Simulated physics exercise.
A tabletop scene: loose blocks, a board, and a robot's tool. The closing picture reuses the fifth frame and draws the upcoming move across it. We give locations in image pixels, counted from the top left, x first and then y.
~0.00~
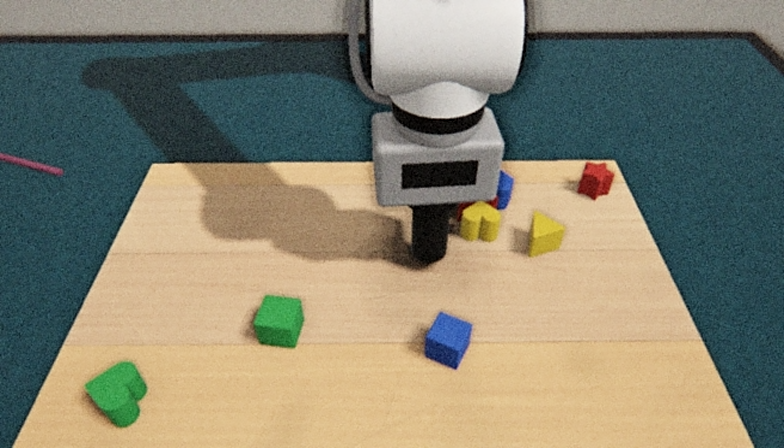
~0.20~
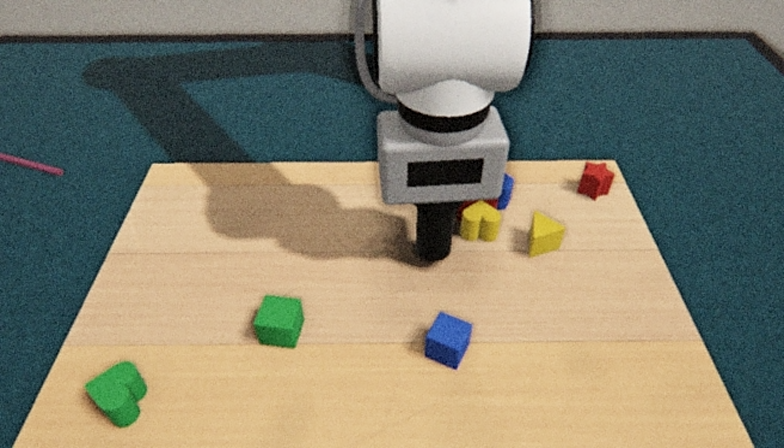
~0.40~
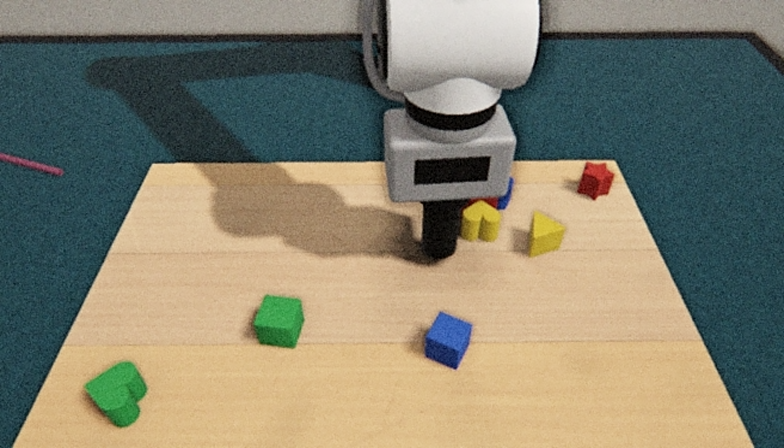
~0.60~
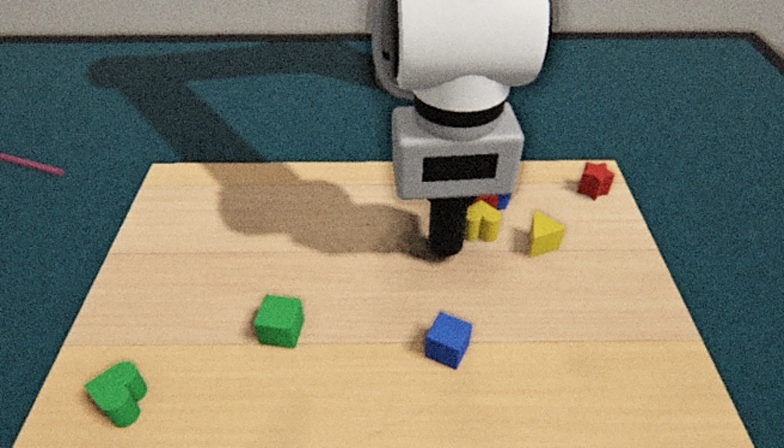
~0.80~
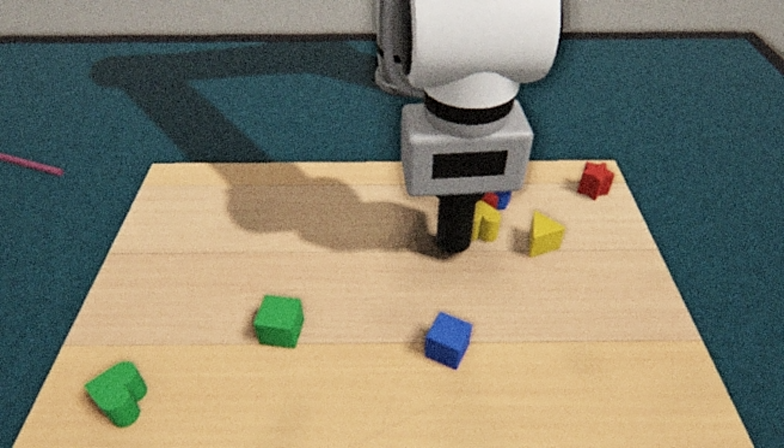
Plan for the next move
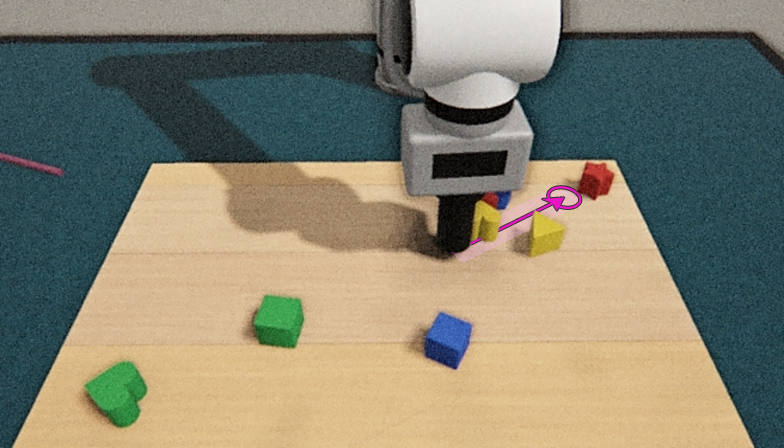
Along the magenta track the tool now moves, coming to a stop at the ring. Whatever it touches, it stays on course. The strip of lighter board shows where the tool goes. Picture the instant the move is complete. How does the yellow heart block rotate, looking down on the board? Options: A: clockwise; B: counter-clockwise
It's A.
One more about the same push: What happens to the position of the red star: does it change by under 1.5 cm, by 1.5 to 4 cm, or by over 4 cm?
It moves a fair bit, 1.5 to 4 cm.
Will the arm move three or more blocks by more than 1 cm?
No
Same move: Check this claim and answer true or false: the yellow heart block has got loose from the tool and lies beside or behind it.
The statement is incorrect.
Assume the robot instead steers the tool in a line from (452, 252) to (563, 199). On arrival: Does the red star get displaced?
I'd say yes.
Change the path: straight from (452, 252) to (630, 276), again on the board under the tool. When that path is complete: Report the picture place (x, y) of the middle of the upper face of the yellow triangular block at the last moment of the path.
Near (568, 224).
Path on the board, from (452, 252) directly to (564, 197).
What follows on the original path. One third of the way, tool at (495, 221); yellow heart block at (521, 199), turned 25° clockwise.
Two thirds of the way, tool at (533, 203); yellow heart block at (562, 187), turned 60° clockwise.
At the end, tool at (567, 186); red triangular block in place; yellow heart block at (597, 176), turned 85° clockwise; red star at (610, 164).
